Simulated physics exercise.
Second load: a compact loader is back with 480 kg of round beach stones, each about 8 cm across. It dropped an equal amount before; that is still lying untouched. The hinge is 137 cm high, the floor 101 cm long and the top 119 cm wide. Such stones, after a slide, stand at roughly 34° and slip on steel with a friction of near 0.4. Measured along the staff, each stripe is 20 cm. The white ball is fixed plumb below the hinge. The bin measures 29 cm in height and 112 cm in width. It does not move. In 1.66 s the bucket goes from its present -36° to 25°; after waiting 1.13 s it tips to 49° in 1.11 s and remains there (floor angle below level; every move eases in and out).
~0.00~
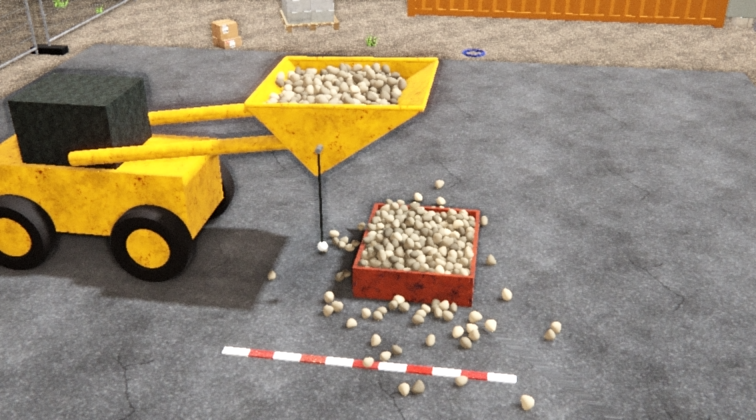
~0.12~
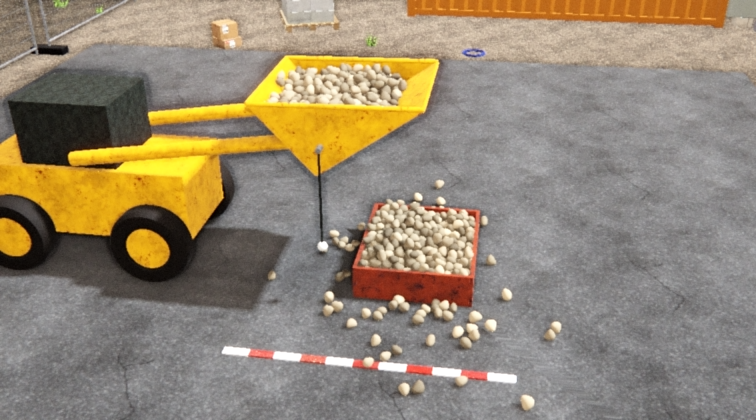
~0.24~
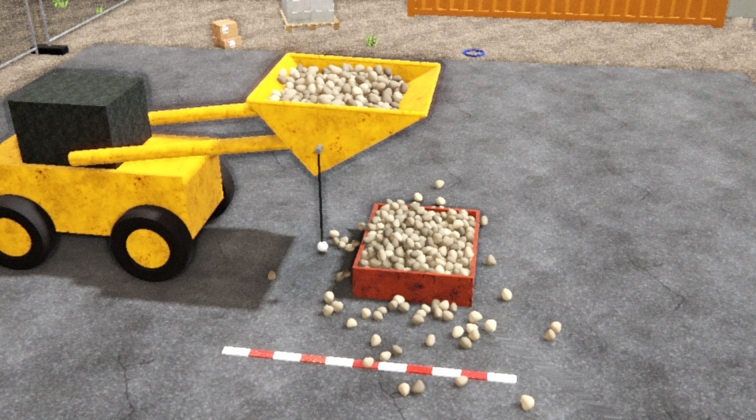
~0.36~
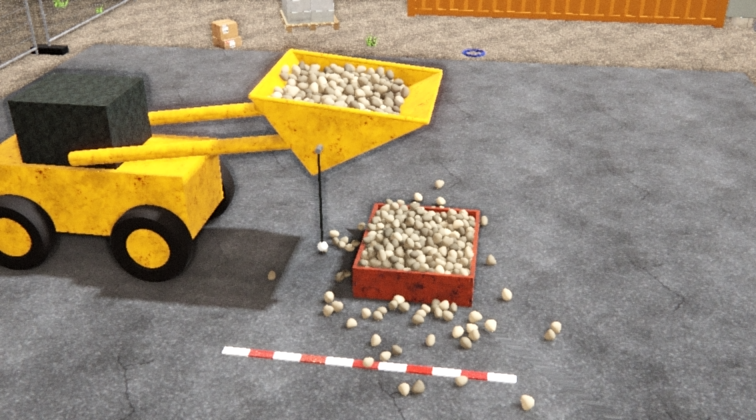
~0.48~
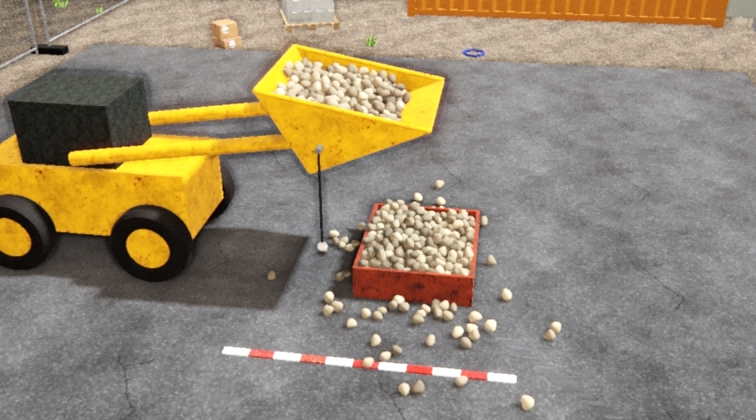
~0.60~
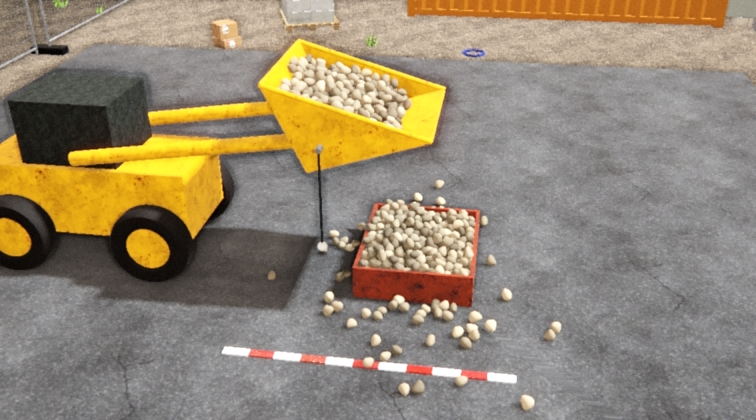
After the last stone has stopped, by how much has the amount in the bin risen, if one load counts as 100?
It has risen by about 17 per cent of a load.
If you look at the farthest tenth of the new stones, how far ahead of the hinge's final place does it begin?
Roughly 210 cm ahead of it.
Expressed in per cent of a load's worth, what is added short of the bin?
0 in a hundred.
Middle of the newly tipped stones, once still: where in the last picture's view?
Roughly at (504, 266) in the last picture.
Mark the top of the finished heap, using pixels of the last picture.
The top of the heap sits near (443, 228).
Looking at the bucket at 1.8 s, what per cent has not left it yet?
70 %.
After 1.2 s the floor is at 15°; in per cent of one load, 100 in the bucket, 2 short of the bin, 88 in the bin, 10 beside or beyond the bin; the foremost stones are at (509, 308).
After 1.8 s the floor is at 25°; in per cent of one load, 70 in the bucket, 2 short of the bin, 114 in the bin, 13 beside or beyond the bin; the foremost stones are at (515, 308).
After 4.3 s the floor is at 49°; in per cent of one load, 0 in the bucket, 2 short of the bin, 105 in the bin, 92 beside or beyond the bin; the foremost stones are at (689, 265).
After 7.1 s the floor is at 49°; in per cent of one load, 0 in the bucket, 2 short of the bin, 105 in the bin, 92 beside or beyond the bin; the foremost stones are at (689, 265). Net gain in the bin, 17.
